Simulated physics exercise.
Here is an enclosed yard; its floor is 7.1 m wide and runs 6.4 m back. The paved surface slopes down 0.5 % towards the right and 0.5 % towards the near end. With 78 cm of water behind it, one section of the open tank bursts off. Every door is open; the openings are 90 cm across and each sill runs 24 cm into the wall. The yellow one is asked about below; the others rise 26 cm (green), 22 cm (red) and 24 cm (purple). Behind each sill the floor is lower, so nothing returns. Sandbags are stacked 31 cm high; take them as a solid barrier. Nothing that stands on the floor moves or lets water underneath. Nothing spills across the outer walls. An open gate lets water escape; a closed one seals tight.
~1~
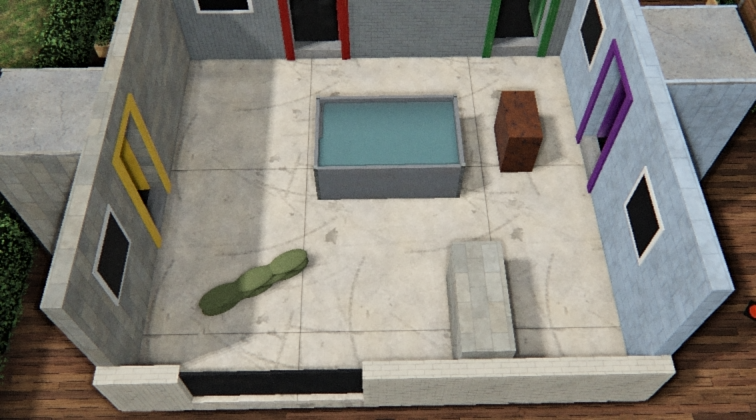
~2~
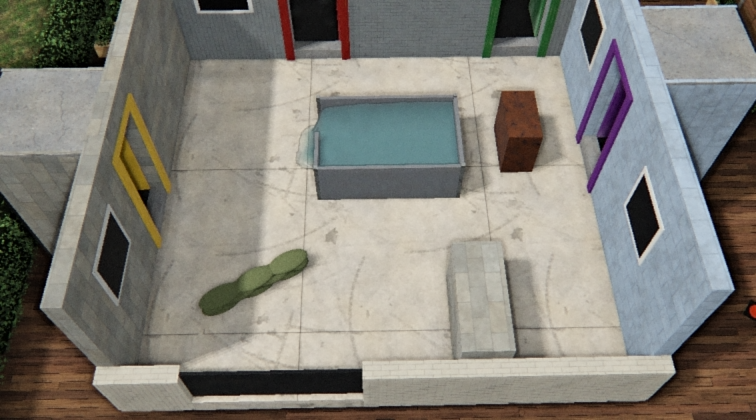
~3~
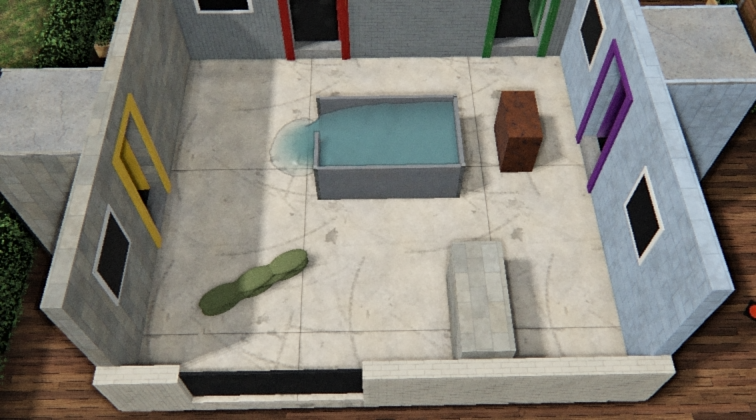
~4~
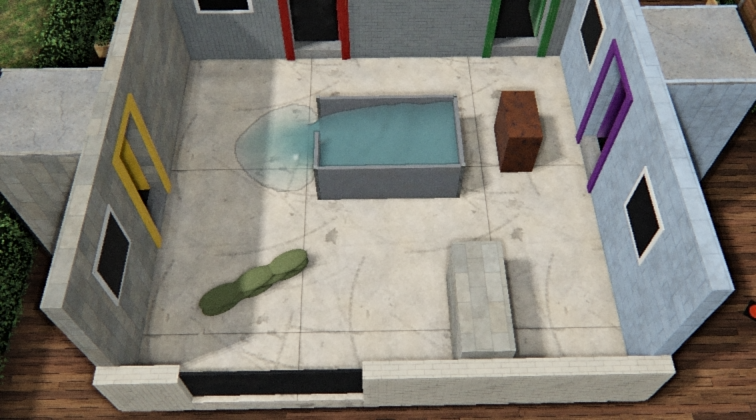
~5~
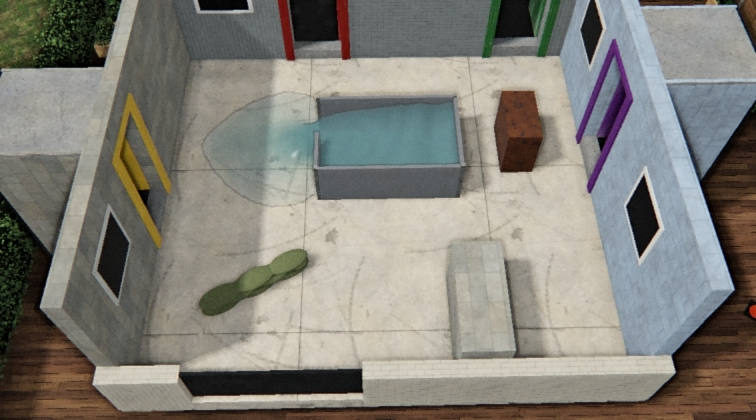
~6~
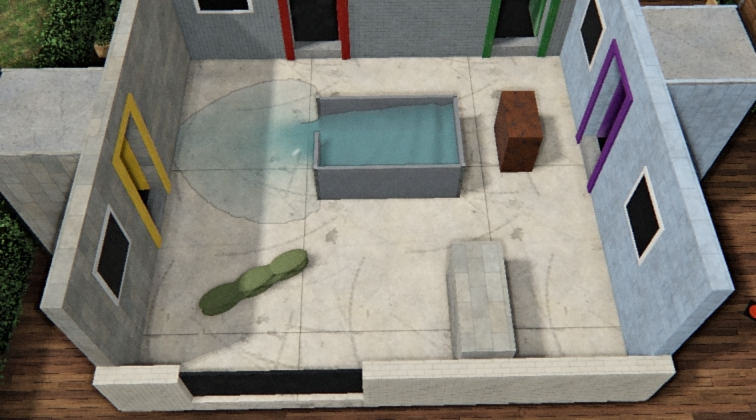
In a walled yard with coloured door surrounds, water bursts from the left end of an open rectangular tank and spreads across the pale paved floor in a widening, rounded sheet towards the yellow doorway, while the surrounding objects stay still.
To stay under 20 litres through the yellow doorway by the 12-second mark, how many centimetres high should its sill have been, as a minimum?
At least 14.5 cm or so.
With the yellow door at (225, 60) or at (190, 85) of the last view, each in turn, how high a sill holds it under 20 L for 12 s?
About 23 and 23 cm.
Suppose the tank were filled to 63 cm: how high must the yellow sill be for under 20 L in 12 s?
Some 11.0 cm.
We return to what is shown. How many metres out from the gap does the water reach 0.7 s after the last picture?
Some 3.4 m out.
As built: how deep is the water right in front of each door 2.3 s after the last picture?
Depths in cm: Green 0, yellow 16, red 8, purple 0.
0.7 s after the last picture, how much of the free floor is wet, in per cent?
About 20 per cent.
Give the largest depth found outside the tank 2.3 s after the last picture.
Roughly 28 cm.
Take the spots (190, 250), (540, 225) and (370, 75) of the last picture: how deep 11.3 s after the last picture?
In that order: 6, 7 and 2 cm.
Then, 0.7 s after the last picture water covers 20 % of the floor, deepest (36 cm) near (310, 143); 17 cm at the yellow door, 0 litres in over its 19 cm sill.
Then, 2.3 s after the last picture water covers 30 % of the floor, deepest (28 cm) near (188, 137); 16 cm at the yellow door, 4 litres in over its 19 cm sill.
Then, 11.3 s after the last picture water covers 95 % of the floor, deepest (12 cm) near (615, 378); 5 cm at the yellow door, 4 litres in over its 19 cm sill.
At the yellow door as built, the water peaked near 21 cm, 1.3 s after the last picture.
With a sill of 12.5 cm, 33 litres would have come in within the 12 s; with 17 cm, 9 litres. So under 20 litres takes about 14.5 cm.
